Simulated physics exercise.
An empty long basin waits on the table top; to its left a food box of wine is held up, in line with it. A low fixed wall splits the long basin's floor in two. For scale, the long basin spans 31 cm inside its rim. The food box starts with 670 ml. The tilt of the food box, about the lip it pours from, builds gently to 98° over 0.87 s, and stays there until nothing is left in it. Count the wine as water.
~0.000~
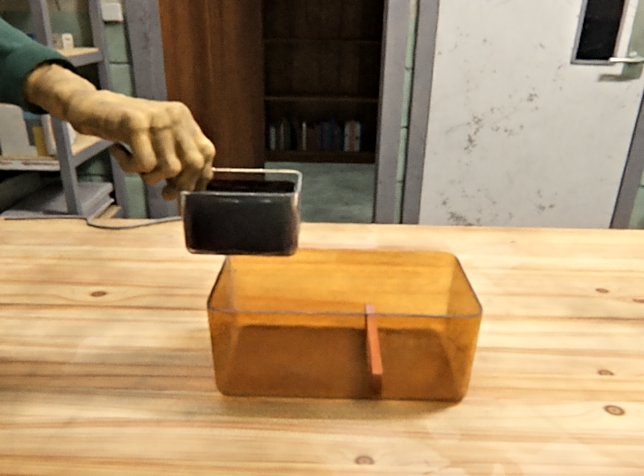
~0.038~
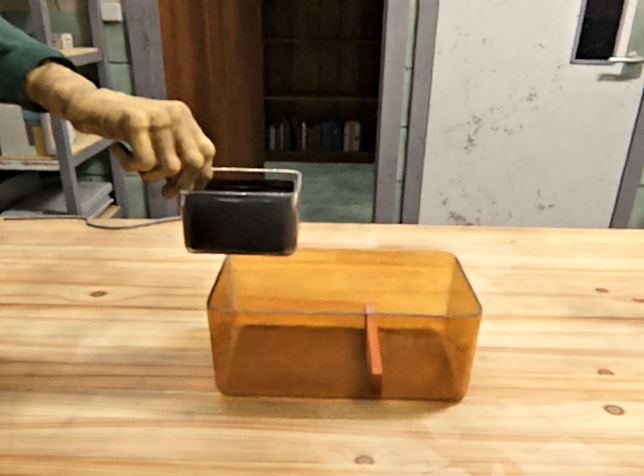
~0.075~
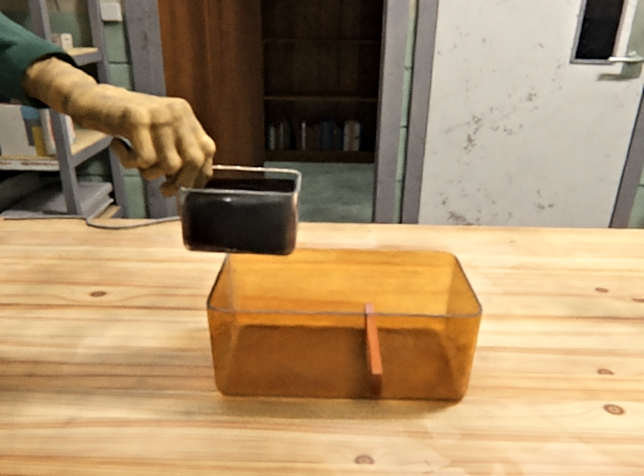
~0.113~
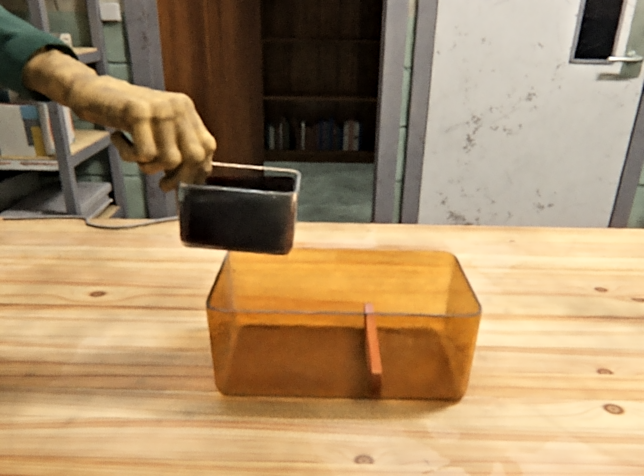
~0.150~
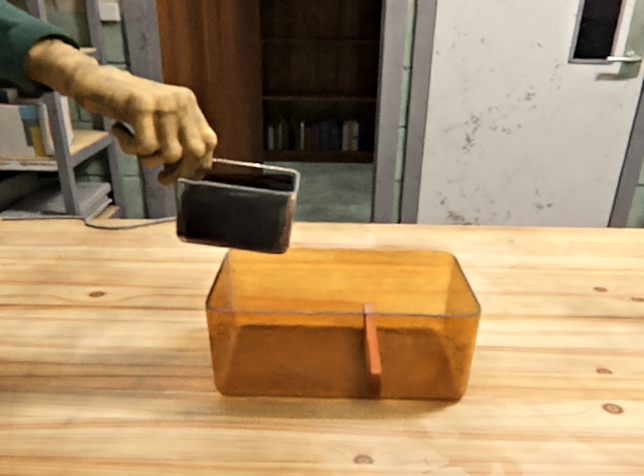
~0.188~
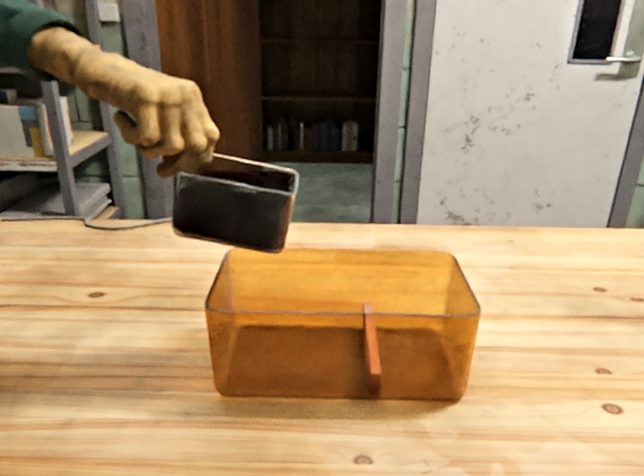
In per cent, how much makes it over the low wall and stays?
Roughly 64 per cent is past the wall.
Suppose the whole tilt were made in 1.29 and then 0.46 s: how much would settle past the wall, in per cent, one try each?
In turn about 60 and 55 per cent.
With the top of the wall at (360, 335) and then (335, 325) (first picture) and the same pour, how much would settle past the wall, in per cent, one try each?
First 80, then 90 per cent.
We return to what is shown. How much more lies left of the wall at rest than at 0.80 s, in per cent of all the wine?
Near 26 in a hundred.
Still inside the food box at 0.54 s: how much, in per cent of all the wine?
About 62 per cent.
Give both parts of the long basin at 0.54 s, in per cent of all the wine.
Some 6 per cent left and 0 right.
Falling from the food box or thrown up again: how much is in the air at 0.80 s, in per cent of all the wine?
Near 22 in a hundred.
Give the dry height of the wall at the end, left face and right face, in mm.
Some 30 mm on the left and 10 mm on the right.
Then, 0.54 s in, the tilt is 68° and 62 per cent is still to pour, 6 is left of the wall and 0 right of it.
Then, 0.80 s in, the tilt is 97° and 12 per cent is still to pour, 9 is left of the wall and 57 right of it.
Then, 1.07 s in, the tilt is 98° and 2 per cent is still to pour, 26 is left of the wall and 67 right of it.
Then, 1.37 s in, the tilt is 98° and 0 per cent is still to pour, 33 is left of the wall and 64 right of it.
Finally, 34 per cent lies left of the wall, 64 right of it and 2 outside.
